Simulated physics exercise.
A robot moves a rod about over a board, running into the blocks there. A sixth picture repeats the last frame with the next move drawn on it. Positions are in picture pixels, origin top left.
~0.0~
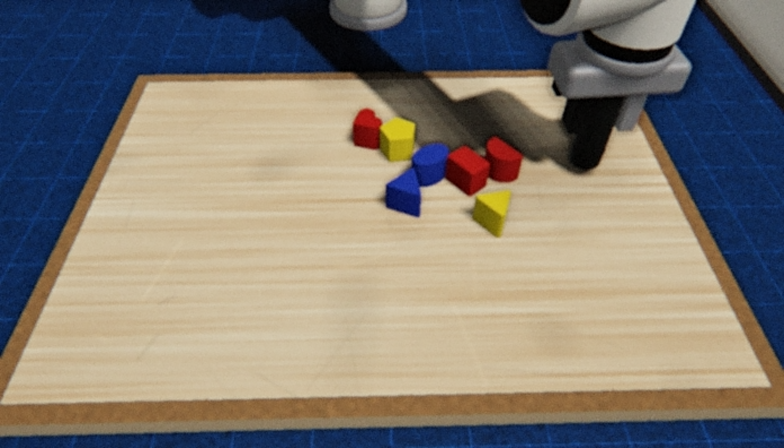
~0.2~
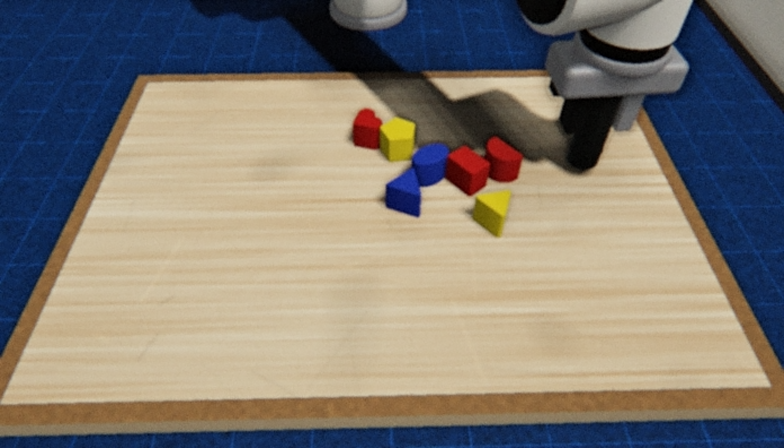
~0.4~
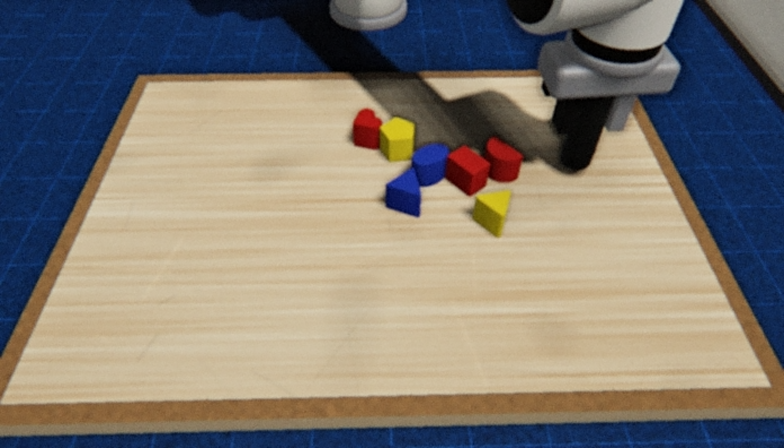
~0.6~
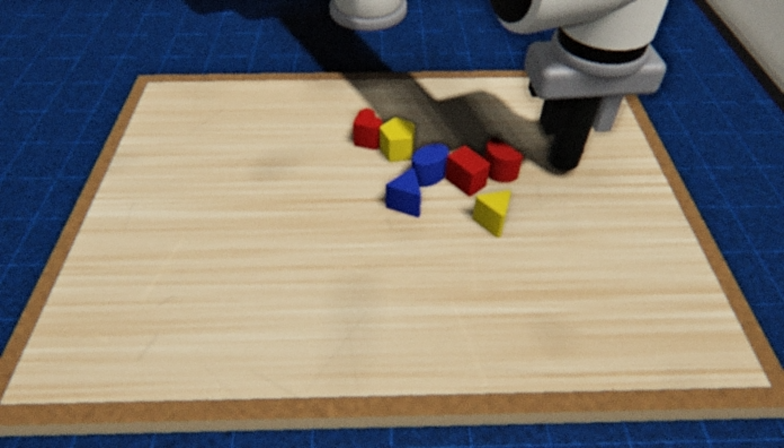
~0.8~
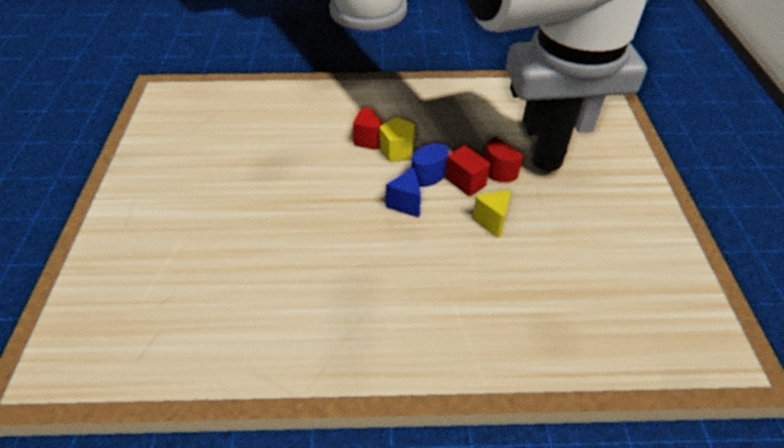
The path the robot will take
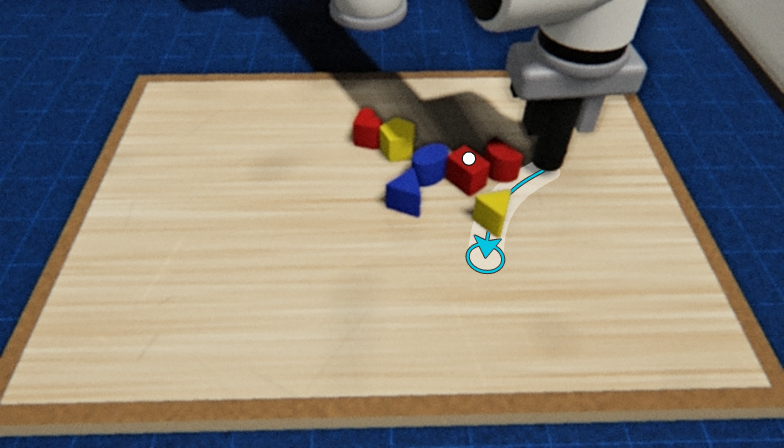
On a pale wooden board over a blue floor, a robot arm slid its dark rod slowly left toward a cluster of red, yellow and blue blocks, while the blocks stayed still.
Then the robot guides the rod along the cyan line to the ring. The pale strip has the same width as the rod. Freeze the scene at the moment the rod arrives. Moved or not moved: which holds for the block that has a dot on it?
Not moved.
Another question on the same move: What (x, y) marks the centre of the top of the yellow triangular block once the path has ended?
It is going to be at (480, 257).
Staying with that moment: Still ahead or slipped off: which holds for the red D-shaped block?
The block gets away.
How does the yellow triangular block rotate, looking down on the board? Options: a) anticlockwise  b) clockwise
Choice b: Clockwise.
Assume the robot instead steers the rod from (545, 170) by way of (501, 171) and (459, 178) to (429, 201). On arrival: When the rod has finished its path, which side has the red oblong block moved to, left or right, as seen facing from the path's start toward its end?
The left.
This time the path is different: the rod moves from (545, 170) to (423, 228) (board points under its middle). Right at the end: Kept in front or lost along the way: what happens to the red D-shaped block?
Looking at the end of the path, the red D-shaped block has slipped free of the rod.
The drawn path runs from (545, 170) through (513, 190) and (492, 220) to (485, 258); the dot is on the red oblong block.
What follows on the original path. One third of the way, rod at (515, 183); red D-shaped block at (494, 151), turned 55° clockwise.
Two thirds of the way, rod at (494, 212); yellow triangular block at (491, 218), turned 30° clockwise; red D-shaped block at (494, 151), turned 65° clockwise.
At the end, rod at (487, 250); red oblong block not moved; yellow triangular block at (480, 257), turned 40° clockwise; red D-shaped block at (494, 151), turned 65° clockwise.
